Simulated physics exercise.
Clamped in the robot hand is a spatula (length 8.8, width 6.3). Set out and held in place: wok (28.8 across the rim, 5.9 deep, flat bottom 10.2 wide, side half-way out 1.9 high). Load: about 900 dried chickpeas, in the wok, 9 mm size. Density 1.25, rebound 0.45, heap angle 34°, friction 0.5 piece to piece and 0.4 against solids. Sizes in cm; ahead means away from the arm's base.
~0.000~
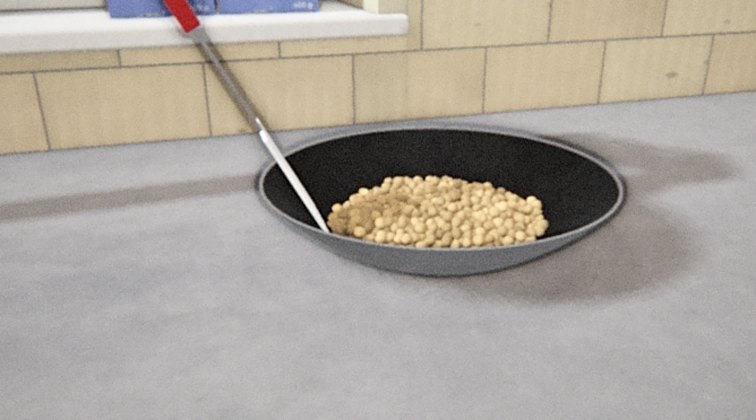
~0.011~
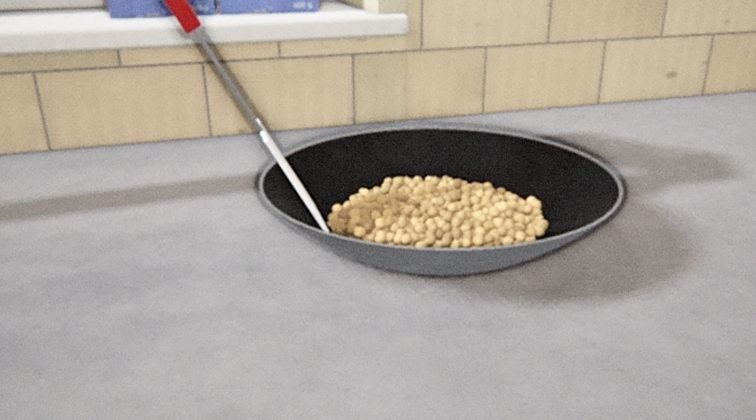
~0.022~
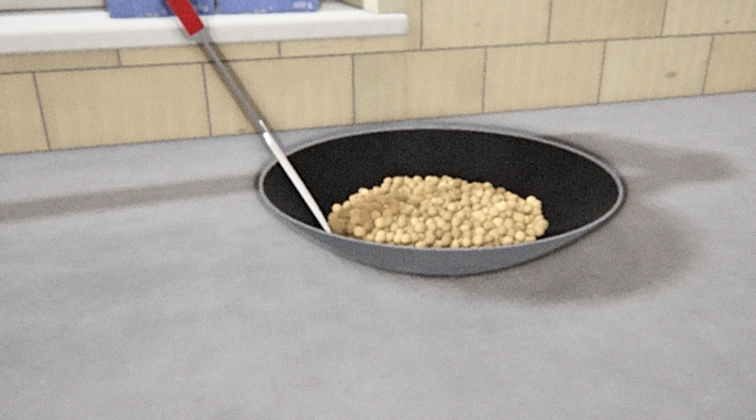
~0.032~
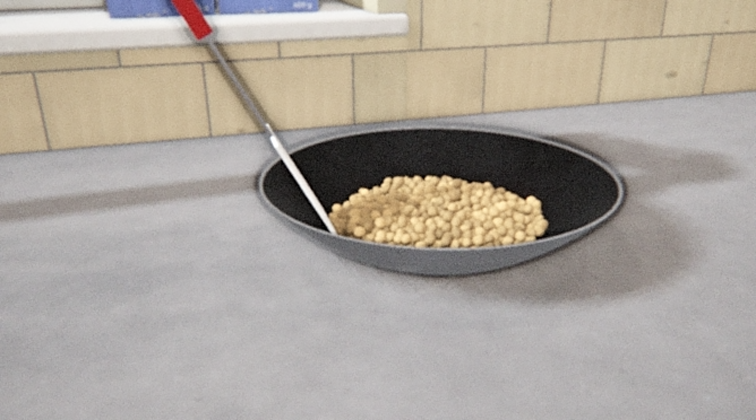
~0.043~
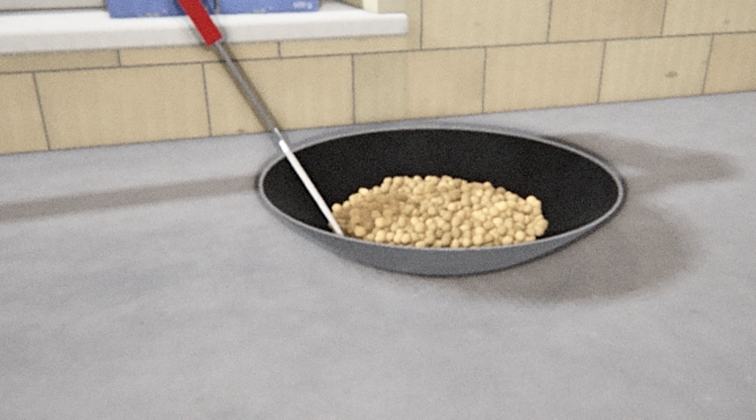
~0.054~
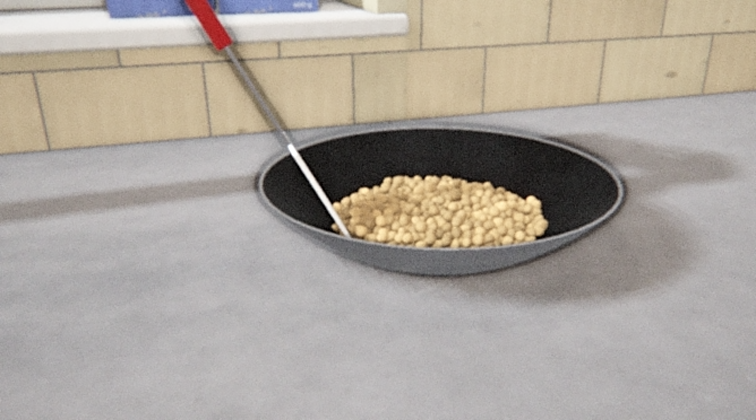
On a grey countertop, a dark wok held a heap of dried chickpeas while a spatula with a red handle, leaning in from the left, shifted slightly to the right, and the chickpeas barely moved.
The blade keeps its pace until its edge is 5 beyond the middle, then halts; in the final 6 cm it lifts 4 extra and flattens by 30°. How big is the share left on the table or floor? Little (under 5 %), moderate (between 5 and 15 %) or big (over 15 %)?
A little share, under 5 %, ends on the table or floor.
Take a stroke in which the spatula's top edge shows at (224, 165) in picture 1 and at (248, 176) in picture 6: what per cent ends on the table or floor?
Some 0 per cent.
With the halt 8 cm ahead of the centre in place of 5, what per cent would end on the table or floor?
In that case some 5 per cent.
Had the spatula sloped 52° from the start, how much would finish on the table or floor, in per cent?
In that case some 0 per cent.
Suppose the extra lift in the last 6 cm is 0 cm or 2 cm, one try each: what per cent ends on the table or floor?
Some 0 and 0 per cent.
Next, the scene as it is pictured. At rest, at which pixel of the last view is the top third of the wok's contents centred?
Around (515, 192).
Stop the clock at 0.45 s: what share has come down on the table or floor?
Roughly 0 per cent.
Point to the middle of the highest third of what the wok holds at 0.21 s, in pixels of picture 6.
Around (481, 195).
After 0.13 s, sloping 62°, highest piece 5 above the table; 900 in the wok.
After 0.21 s, sloping 50°, highest piece 5 above the table; 900 in the wok.
After 0.45 s, sloping 32°, highest piece 6 above the table; 900 in the wok.
After 1.50 s, sloping 32°, highest piece 5 above the table; 900 in the wok.
At rest, 900 in the wok. That is 0 % on the table or floor.
